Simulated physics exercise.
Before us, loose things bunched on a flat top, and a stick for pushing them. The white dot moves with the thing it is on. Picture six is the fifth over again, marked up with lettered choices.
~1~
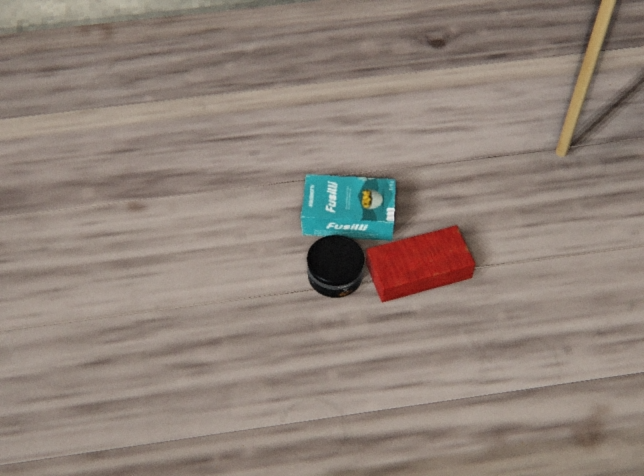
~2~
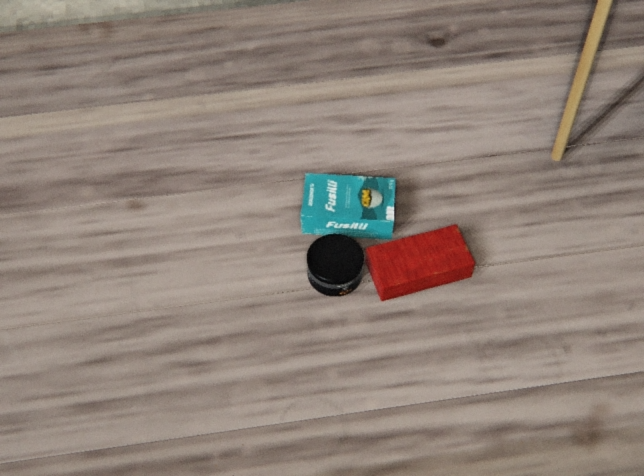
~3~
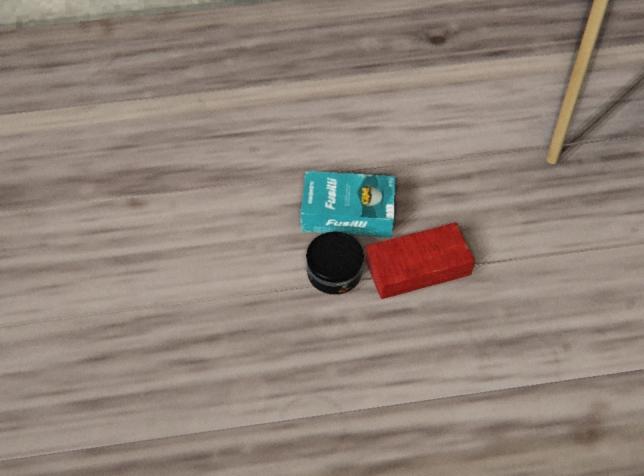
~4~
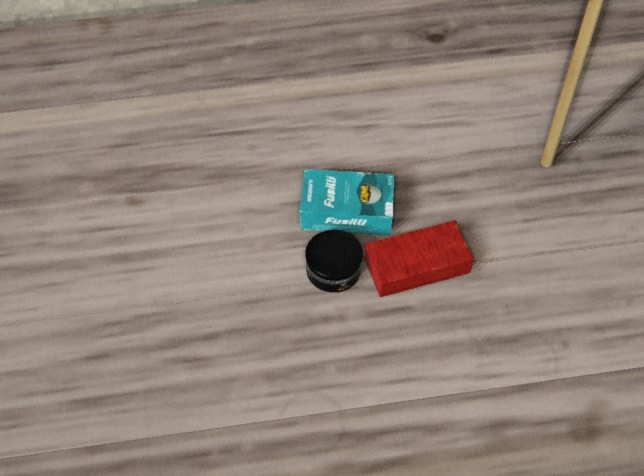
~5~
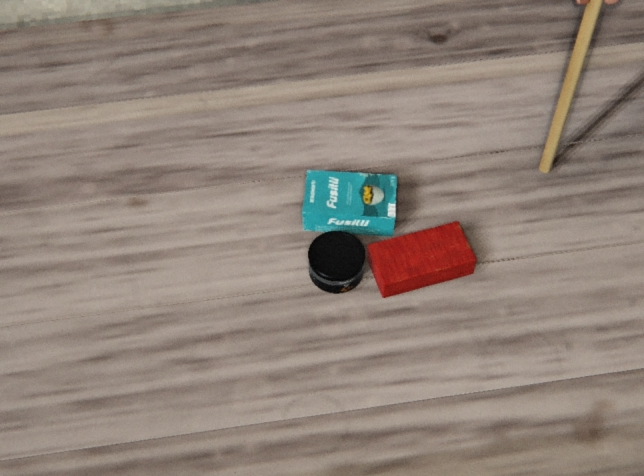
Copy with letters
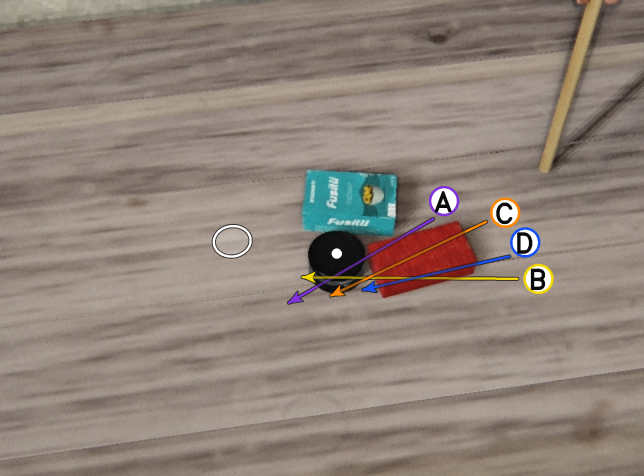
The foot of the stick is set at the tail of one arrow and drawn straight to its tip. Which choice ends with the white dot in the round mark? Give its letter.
The stick should follow D.
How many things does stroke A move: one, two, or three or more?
Two.
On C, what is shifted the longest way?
It is the red block.
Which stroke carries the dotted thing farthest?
That is D.
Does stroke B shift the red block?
Yes.
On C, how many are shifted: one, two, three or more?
It moves two.
On the copy, A from (433, 219) to (289, 303); B from (518, 279) to (302, 277); C from (486, 222) to (331, 296); D from (510, 256) to (363, 290); the ring at (232, 241); the white dot at (336, 253).
On D. First, foot of the stick (456, 270); black tub (323, 263); red block (401, 259).
Then, foot of the stick (403, 281); black tub (272, 261); red block (351, 257).
Finally, foot of the stick (363, 291); black tub (236, 252); red block (318, 255); the dot on the black tub is in the ring.
By contrast, A leaves the dotted thing at (254, 289); B leaves the dotted thing at (279, 249); C leaves the dotted thing at (300, 273).
